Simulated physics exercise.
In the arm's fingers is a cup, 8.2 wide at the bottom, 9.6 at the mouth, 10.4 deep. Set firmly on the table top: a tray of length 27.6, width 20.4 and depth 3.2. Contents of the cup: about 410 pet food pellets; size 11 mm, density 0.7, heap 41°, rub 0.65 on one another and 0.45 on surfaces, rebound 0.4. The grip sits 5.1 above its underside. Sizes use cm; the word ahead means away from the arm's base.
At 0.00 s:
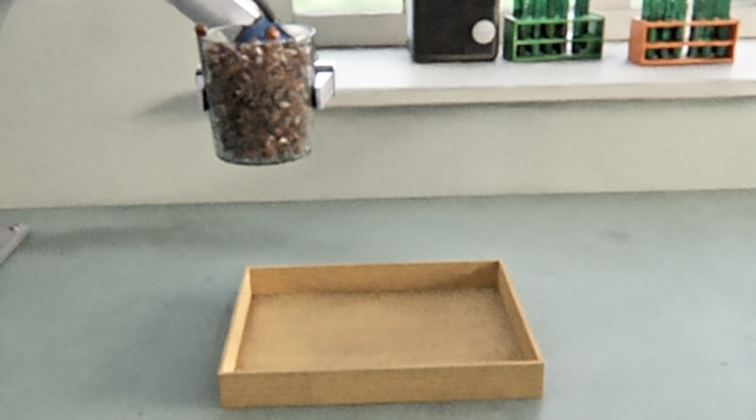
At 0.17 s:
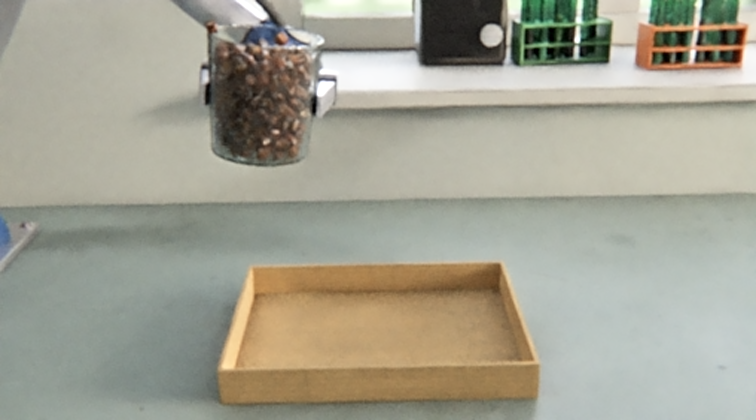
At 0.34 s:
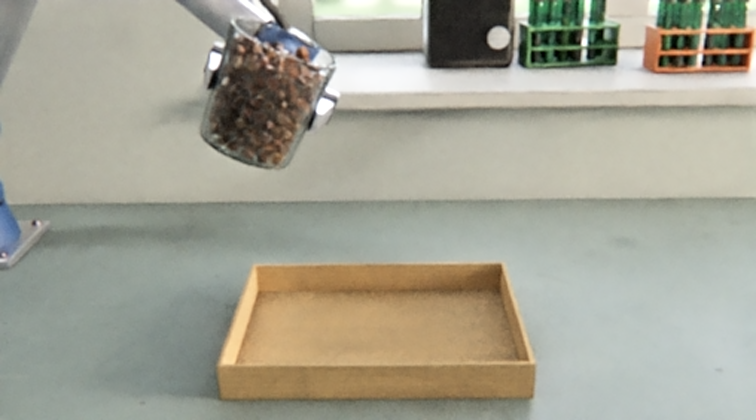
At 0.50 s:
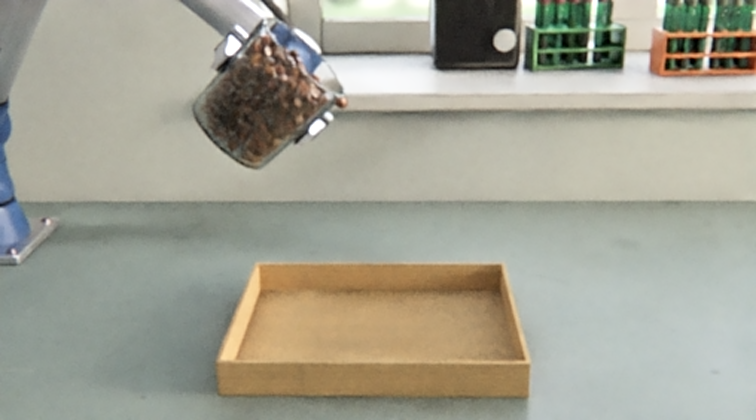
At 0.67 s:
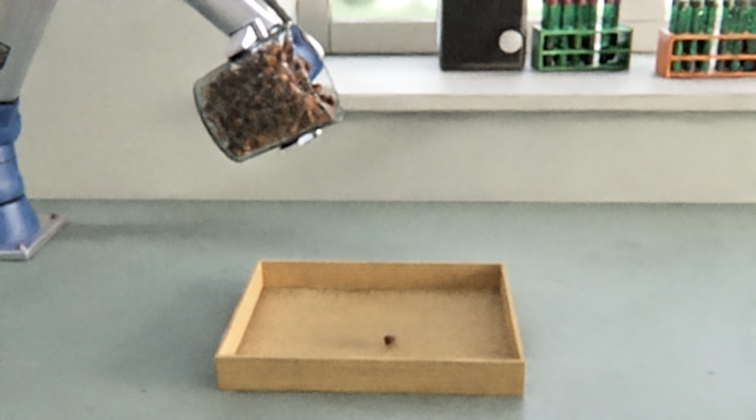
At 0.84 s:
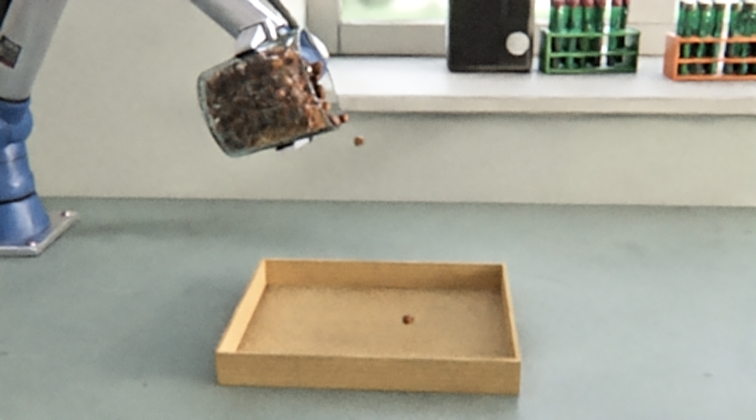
A robot arm tilts a clear cup of brown pellets, dropping one into a tray.
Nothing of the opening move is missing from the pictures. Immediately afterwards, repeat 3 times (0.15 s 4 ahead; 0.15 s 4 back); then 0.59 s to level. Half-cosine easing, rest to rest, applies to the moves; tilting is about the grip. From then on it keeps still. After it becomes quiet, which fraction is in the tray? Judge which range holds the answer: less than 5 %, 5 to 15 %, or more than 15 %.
The range is more than 15 %.
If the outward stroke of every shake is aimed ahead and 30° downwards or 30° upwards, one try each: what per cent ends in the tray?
You'd get about 20 per cent with the first setting and about 40 per cent with the second.
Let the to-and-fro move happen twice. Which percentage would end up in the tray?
That change gives some 30 percent.
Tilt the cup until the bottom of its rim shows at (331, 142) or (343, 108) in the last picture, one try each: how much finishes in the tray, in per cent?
Estimates in order: 65 % and 10 %.
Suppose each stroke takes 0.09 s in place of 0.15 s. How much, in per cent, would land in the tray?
50 %.
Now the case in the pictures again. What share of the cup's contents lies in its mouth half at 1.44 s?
I'd say close to 45 per cent.
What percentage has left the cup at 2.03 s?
Share gone by then: Near 35 %.
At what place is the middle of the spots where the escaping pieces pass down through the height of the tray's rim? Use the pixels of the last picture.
Check roughly (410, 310) in the last picture.
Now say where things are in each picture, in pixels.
Cup middle at (261, 95), level; upper third of the load around (258, 65), from x 200 to 305, top at y 30; 407 in the cup, in the first picture.
Cup middle at (263, 97), tilted 7° forward; upper third of the load around (262, 68), from x 210 to 310, top at y 30, in the second picture.
Cup middle at (264, 97), tilted 24° forward; upper third of the load around (264, 71), from x 215 to 315, top at y 45, in the third picture.
Cup middle at (265, 98), tilted 46° forward; upper third of the load around (266, 73), from x 205 to 340, top at y 40; 406 in the cup, 1 in flight or on a rim, in the fourth picture.
Cup middle at (266, 98), tilted 63° forward; upper third of the load around (266, 74), from x 205 to 390, top at y 45; 406 in the cup, 1 in the tray, in the fifth picture.
Cup middle at (268, 98), tilted 70° forward; upper third of the load around (269, 75), from x 210 to 410, top at y 50; 405 in the cup, 1 in the tray, 1 in flight or on a rim, in the sixth picture.
By 1.44 s, tilted 70° forward, highest piece 27 above the table; 298 in the cup, 73 in the tray, 1 on the table or floor, 35 in flight or on a rim.
By 2.03 s, tilted 36° forward, highest piece 28 above the table; 270 in the cup, 135 in the tray, 2 on the table or floor.
By 2.53 s, level, highest piece 30 above the table; 270 in the cup, 135 in the tray, 2 on the table or floor.
By 3.58 s, level, highest piece 30 above the table; 270 in the cup, 135 in the tray, 2 on the table or floor.
Final count, 270 in the cup, 135 in the tray, 2 on the table or floor. That is 33 % in the tray.
